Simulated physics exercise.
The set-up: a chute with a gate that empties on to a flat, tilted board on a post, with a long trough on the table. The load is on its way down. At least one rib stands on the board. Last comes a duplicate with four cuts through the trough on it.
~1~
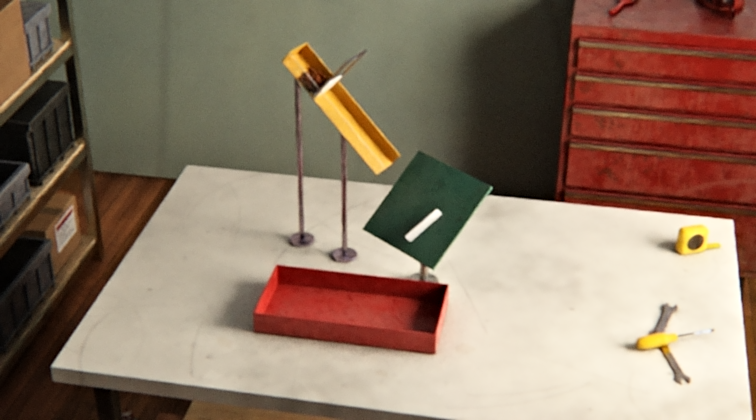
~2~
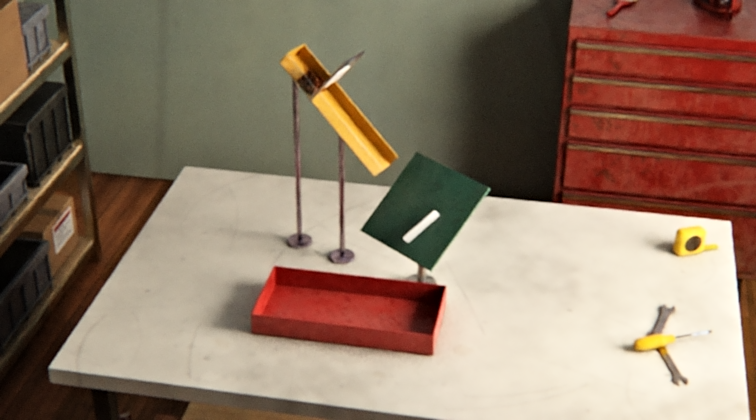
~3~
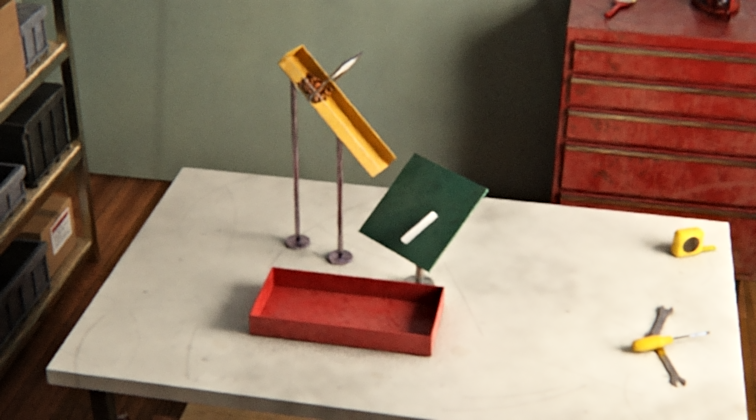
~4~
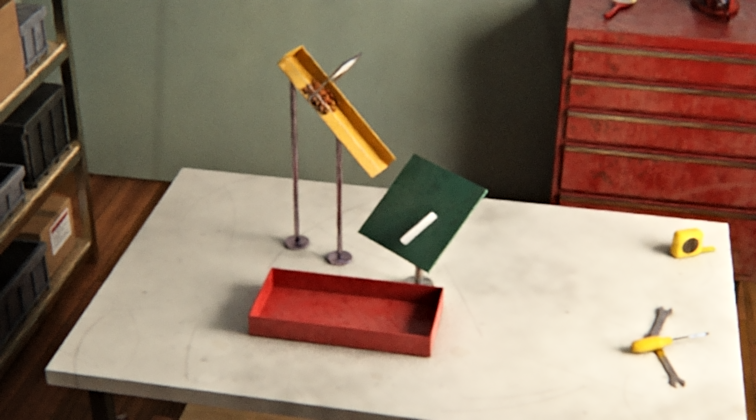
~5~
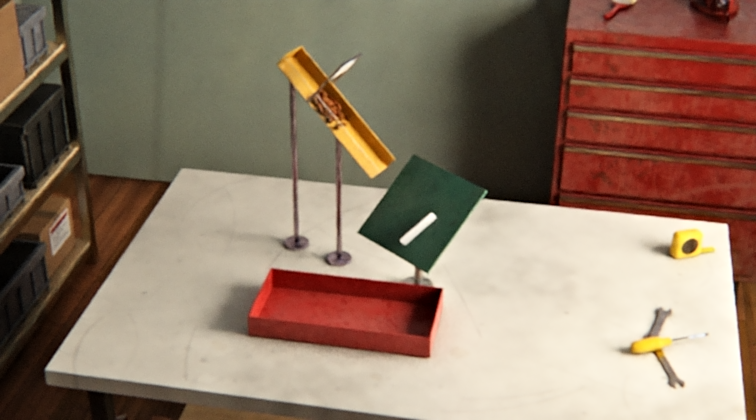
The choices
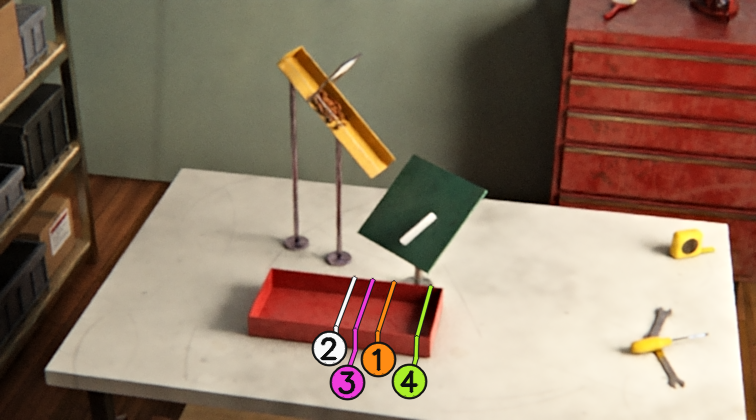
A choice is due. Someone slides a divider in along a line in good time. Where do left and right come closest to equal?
3 beats the others.
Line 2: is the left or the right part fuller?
The right side.
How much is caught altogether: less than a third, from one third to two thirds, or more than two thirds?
More than two thirds.
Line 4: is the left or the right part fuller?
The left side.
On the marked copy, line 1 crosses the front rim at (377, 332); line 2 crosses the front rim at (336, 327); line 3 crosses the front rim at (355, 329); line 4 crosses the front rim at (416, 336).
With 1, of what is caught, almost all on the left of the divider, about a tenth on the right.
With 2, of what is caught, just a few on the left of the divider, almost all on the right.
With 3, of what is caught, roughly half on the left of the divider, roughly half on the right.
With 4, of what is caught, every piece on the left of the divider, not one piece on the right.
